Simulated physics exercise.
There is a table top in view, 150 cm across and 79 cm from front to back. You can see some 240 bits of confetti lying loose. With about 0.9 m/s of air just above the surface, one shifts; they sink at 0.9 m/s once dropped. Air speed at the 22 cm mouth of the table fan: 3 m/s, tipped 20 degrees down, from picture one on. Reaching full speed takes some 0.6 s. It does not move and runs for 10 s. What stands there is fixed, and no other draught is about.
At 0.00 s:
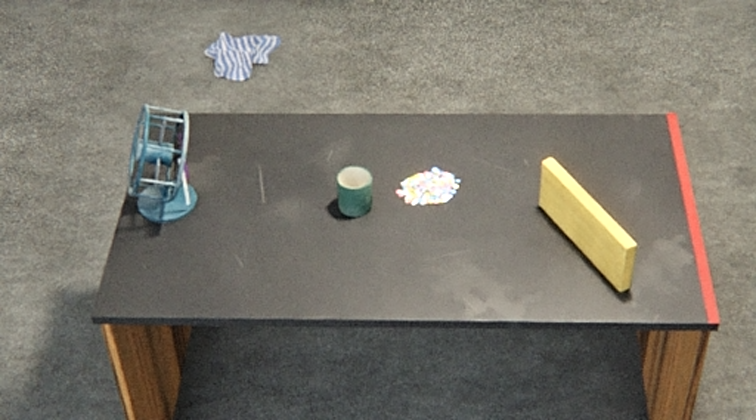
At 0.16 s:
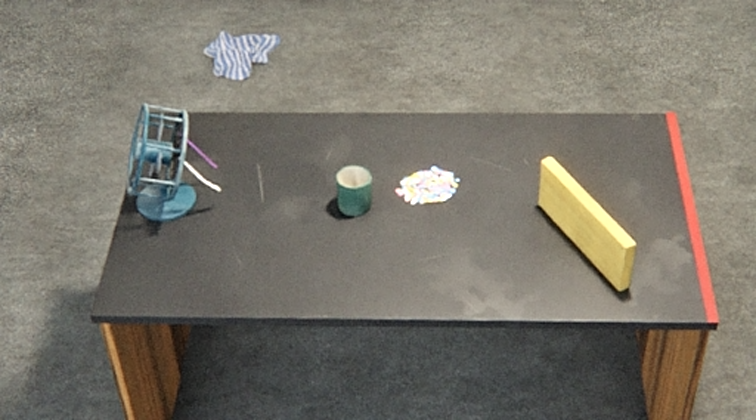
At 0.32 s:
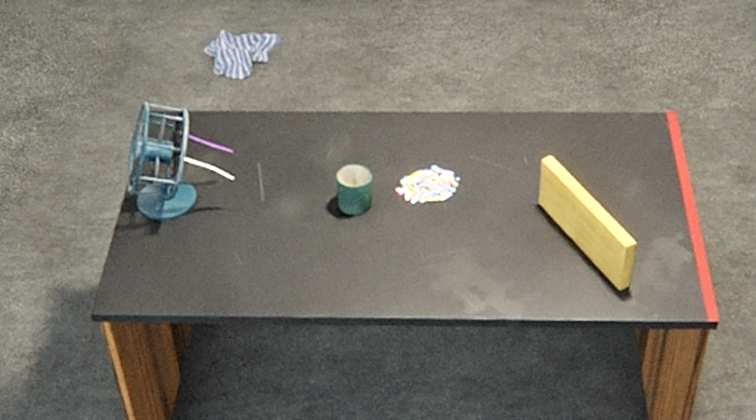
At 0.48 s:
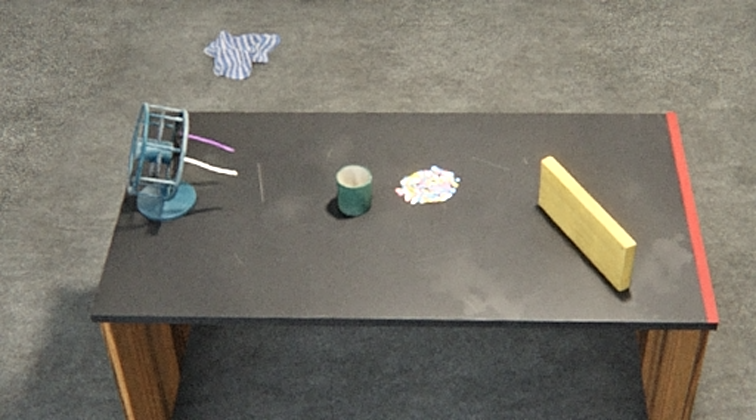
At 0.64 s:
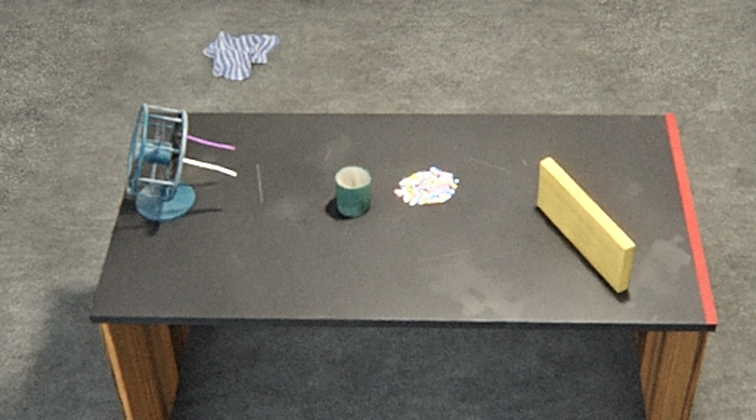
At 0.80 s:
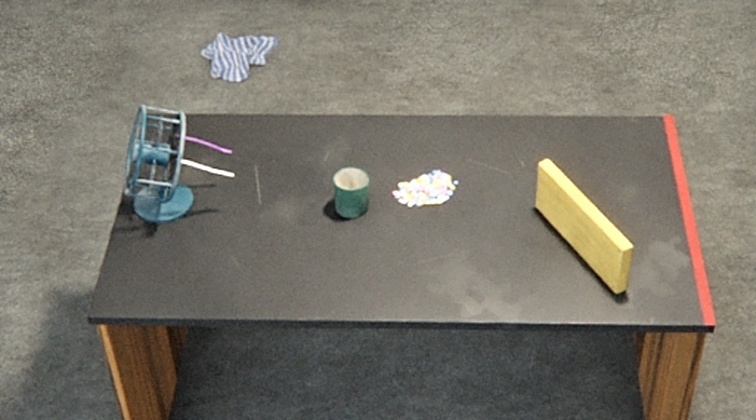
Purple and white streamers lifting and fluttering from a blue table fan, while confetti beyond a green mug barely shifts.
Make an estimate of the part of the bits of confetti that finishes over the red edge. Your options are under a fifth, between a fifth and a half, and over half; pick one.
More than one half.
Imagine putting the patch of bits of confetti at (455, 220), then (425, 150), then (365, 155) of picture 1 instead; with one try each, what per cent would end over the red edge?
40 %, 40 %, 10 %.
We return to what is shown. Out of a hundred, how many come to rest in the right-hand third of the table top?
About 0 percent.
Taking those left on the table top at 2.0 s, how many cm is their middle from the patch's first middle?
Measured offset: Approx. 5 cm.
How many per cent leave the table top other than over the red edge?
It comes out at some 30 %.
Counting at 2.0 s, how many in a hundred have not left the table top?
The share then is about 90 %.
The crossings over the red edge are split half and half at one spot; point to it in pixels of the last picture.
Near (676, 130).
After 2.0 s the count stands so, 4 % are over the red edge; the middle of those still in play is near (433, 182).
After 3.2 s the count stands so, 33 % are over the red edge; the middle of those still in play is near (437, 178).
After 5.5 s the count stands so, 58 % are over the red edge.
After 10.0 s, at the end, 68 % are over the red edge.
